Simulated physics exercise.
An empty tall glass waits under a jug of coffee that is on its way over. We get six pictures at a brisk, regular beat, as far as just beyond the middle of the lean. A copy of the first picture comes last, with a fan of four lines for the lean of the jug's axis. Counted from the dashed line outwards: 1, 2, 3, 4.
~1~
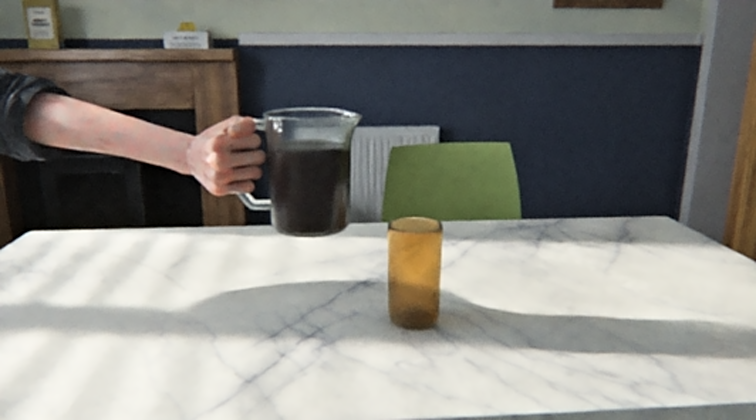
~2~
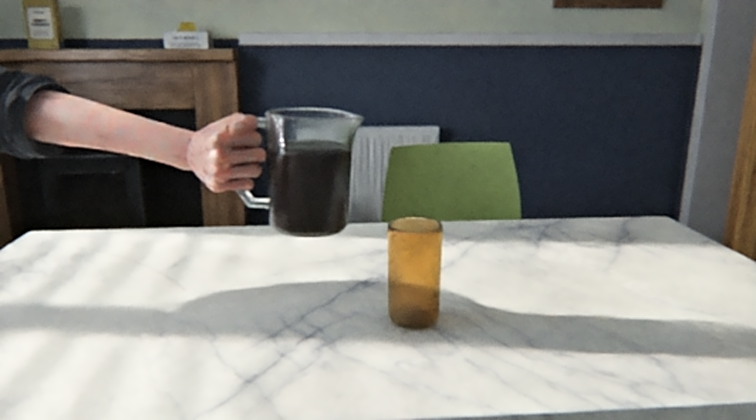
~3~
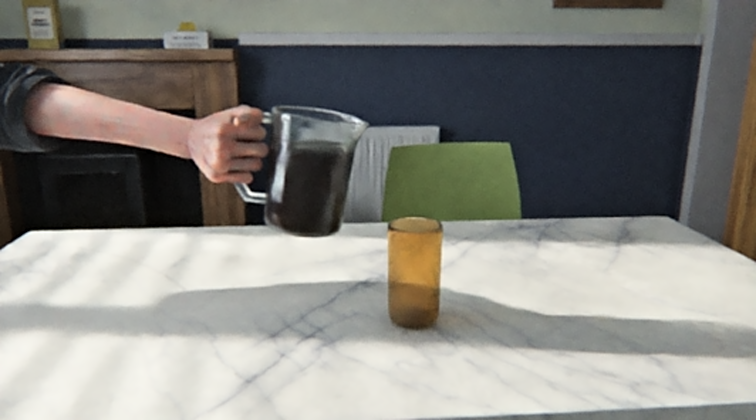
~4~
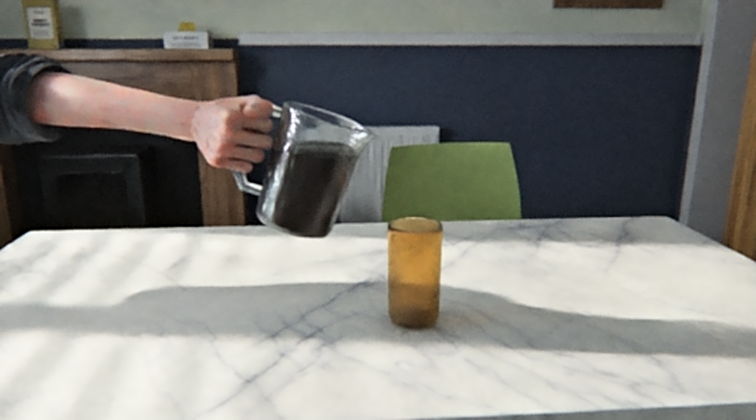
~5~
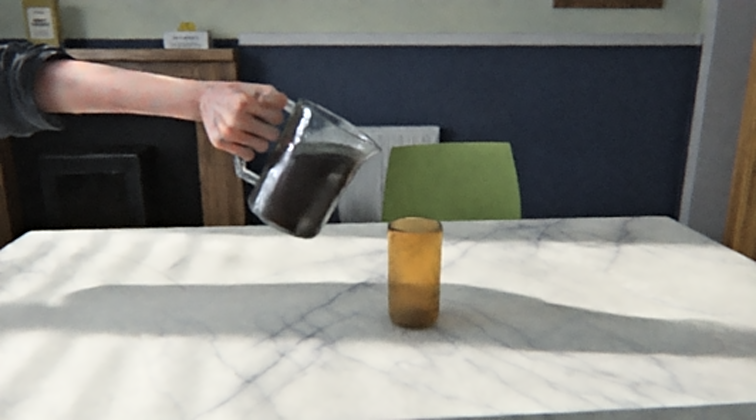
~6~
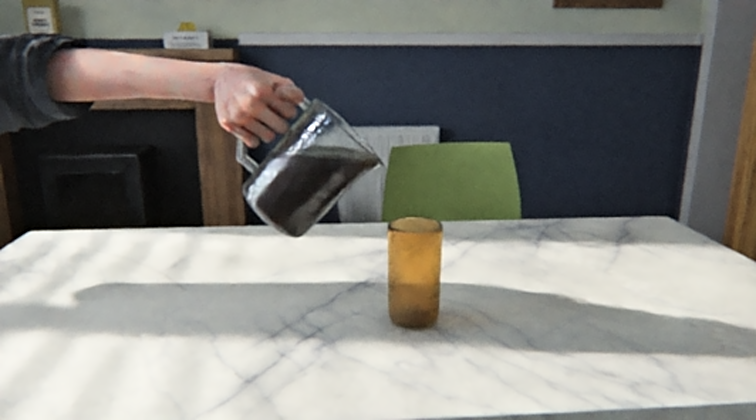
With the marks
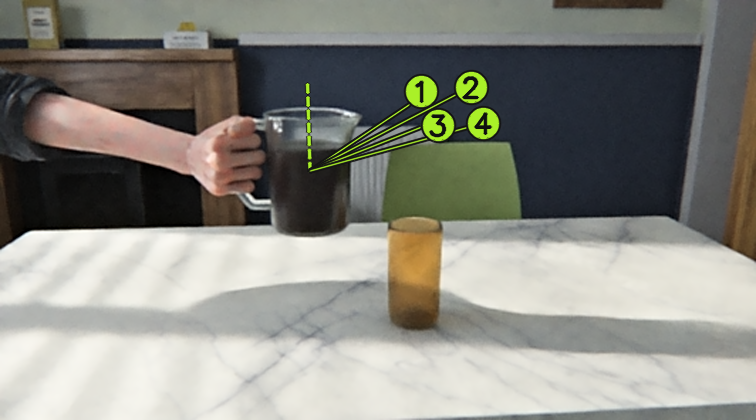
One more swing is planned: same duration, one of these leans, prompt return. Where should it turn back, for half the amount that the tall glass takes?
It is 2.
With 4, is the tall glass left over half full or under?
Over.
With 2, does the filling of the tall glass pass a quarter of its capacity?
Yes, it does.
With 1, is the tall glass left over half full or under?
Under.
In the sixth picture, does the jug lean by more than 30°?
Yes.
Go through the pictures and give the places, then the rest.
In the first picture, upright, lip at (360, 116); rim of the tall glass round (415, 224); nothing has left yet.
In the second picture, tipped about 2°, lip at (362, 118); nothing has left yet.
In the third picture, tipped about 9°, lip at (367, 124); nothing has left yet.
In the fourth picture, tipped about 18°, lip at (374, 134); nothing has left yet.
In the fifth picture, tipped about 30°, lip at (380, 149); nothing has left yet.
In the sixth picture, tipped about 43°, lip at (383, 164); nothing has left yet.
On the marked copy, 1 at (409, 104); 2 at (456, 94); 3 at (420, 127); 4 at (467, 127).
For tilt 1, the tall glass ends with about 32 % of what it can hold.
For tilt 2, the tall glass ends with about 48 % of what it can hold.
For tilt 3, the tall glass ends with about 68 % of what it can hold.
For tilt 4, the tall glass ends with about 86 % of what it can hold.
